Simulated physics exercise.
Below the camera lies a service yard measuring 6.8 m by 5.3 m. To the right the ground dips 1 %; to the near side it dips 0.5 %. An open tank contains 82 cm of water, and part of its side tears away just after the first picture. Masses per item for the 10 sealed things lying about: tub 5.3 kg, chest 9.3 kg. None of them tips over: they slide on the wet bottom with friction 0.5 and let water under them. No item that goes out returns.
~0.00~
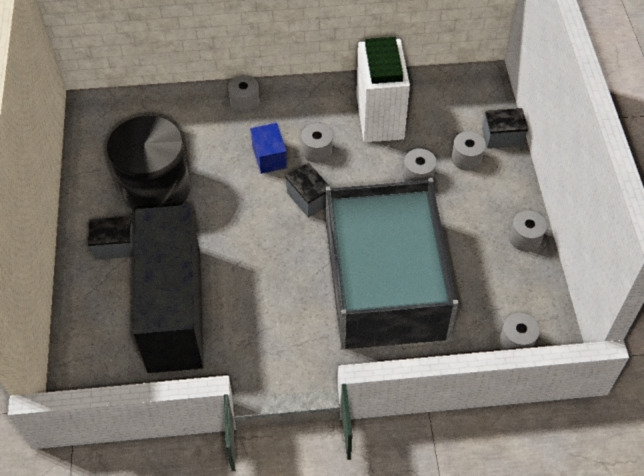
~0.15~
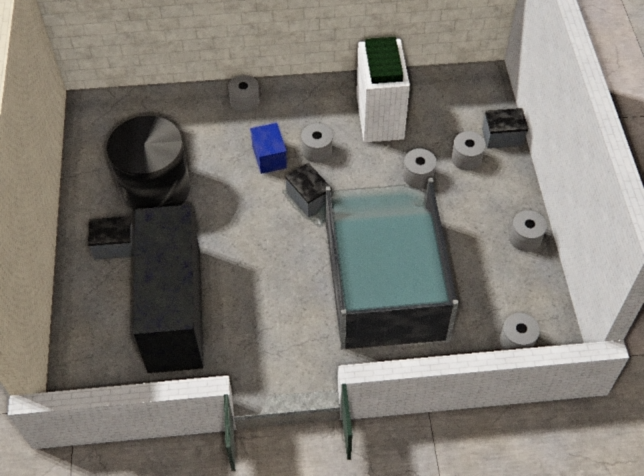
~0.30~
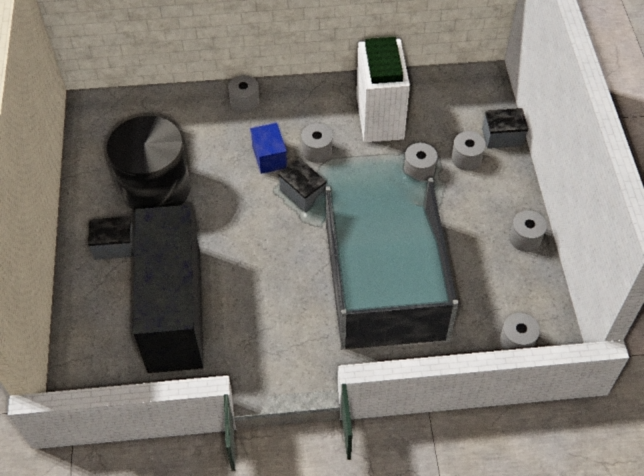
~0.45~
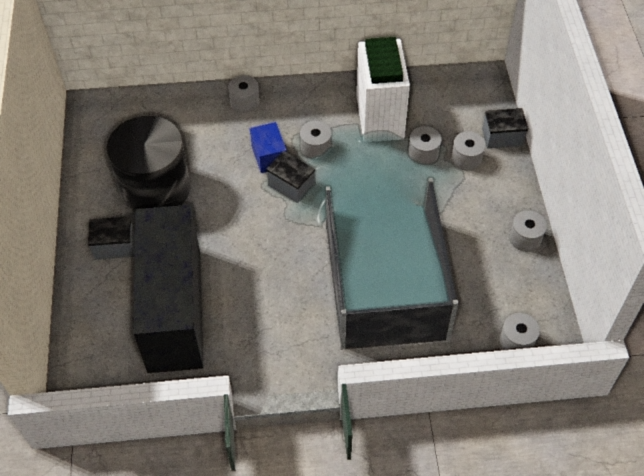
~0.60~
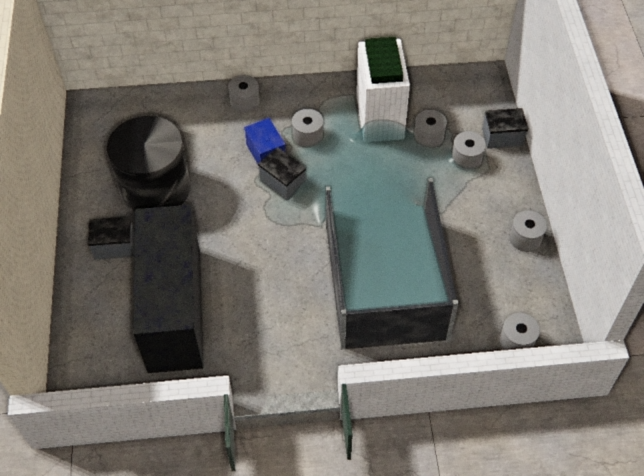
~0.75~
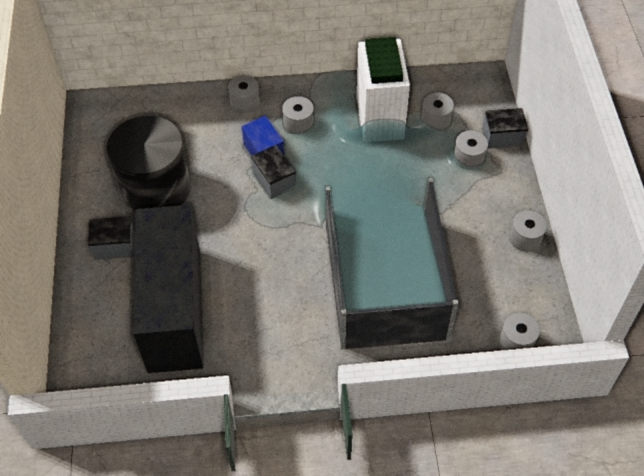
In the video, the far side of an open tank in a walled yard gives way and water spreads across the floor around a white stand, nudging a dark box, a blue chest and a few nearby grey cylinders slightly.
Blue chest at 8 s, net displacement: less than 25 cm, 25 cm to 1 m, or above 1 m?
Over 1 m.
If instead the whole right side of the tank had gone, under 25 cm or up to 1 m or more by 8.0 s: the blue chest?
Note: Blue chest displaced moderately.
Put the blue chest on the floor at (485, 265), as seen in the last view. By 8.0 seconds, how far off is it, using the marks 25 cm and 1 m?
By that time it covers a moderate distance.
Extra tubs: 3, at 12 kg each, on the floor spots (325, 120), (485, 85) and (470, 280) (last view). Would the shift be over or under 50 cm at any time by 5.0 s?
Well, in that order it's higher, higher and lower.
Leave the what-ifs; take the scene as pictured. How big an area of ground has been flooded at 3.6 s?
The covered patch comes to about 23 m2.
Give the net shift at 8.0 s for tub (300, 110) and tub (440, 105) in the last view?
First 350 cm, then 60 cm.
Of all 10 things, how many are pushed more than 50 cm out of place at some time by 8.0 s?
By my tally, 10.
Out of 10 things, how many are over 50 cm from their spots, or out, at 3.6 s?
8.
After 1.6 s the blue chest is near (214, 110), 1.0 m from its start, aground; 0 of 10 are out; 2 afloat.
After 3.6 s the blue chest is near (96, 175), 2.4 m from its start, afloat; 0 of 10 are out; 5 afloat.
After 5.6 s the blue chest is near (127, 264), 2.7 m from its start, afloat; 0 of 10 are out; 8 afloat.
After 8.0 s the blue chest is near (98, 322), 3.6 m from its start, afloat; 0 of 10 are out; 9 afloat.
